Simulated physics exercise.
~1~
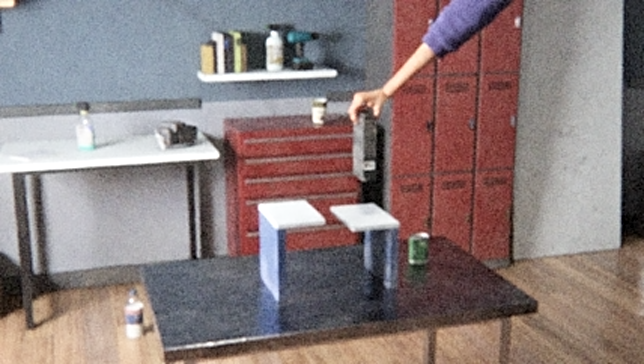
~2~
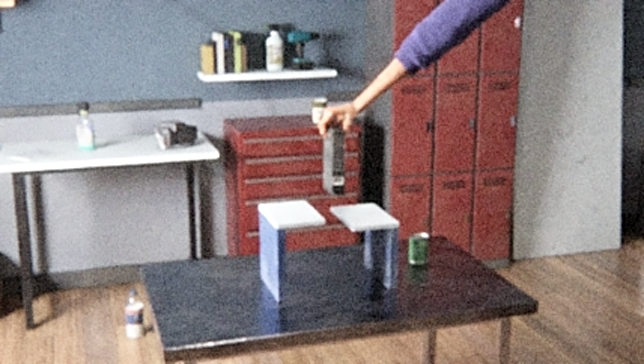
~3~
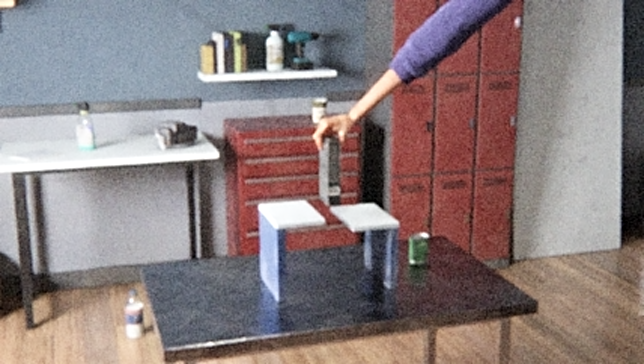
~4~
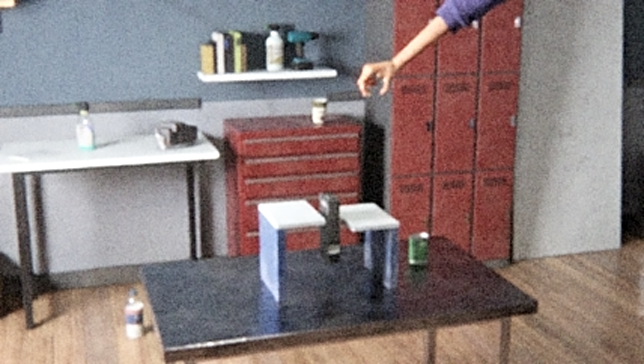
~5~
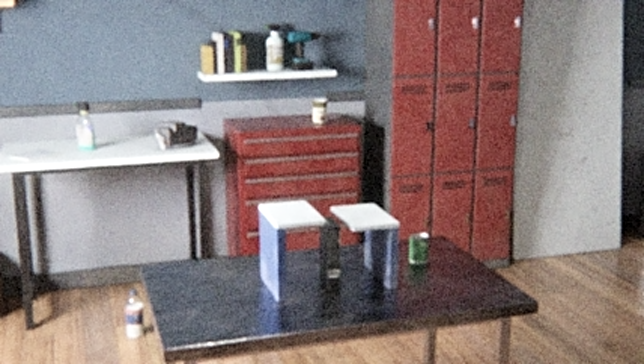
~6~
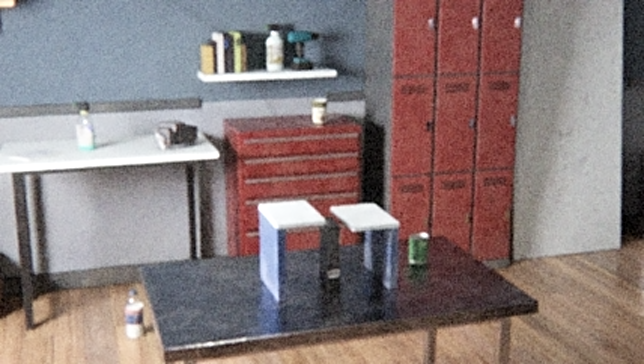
A black packet drops from a hand through the gap between two supports onto the table.
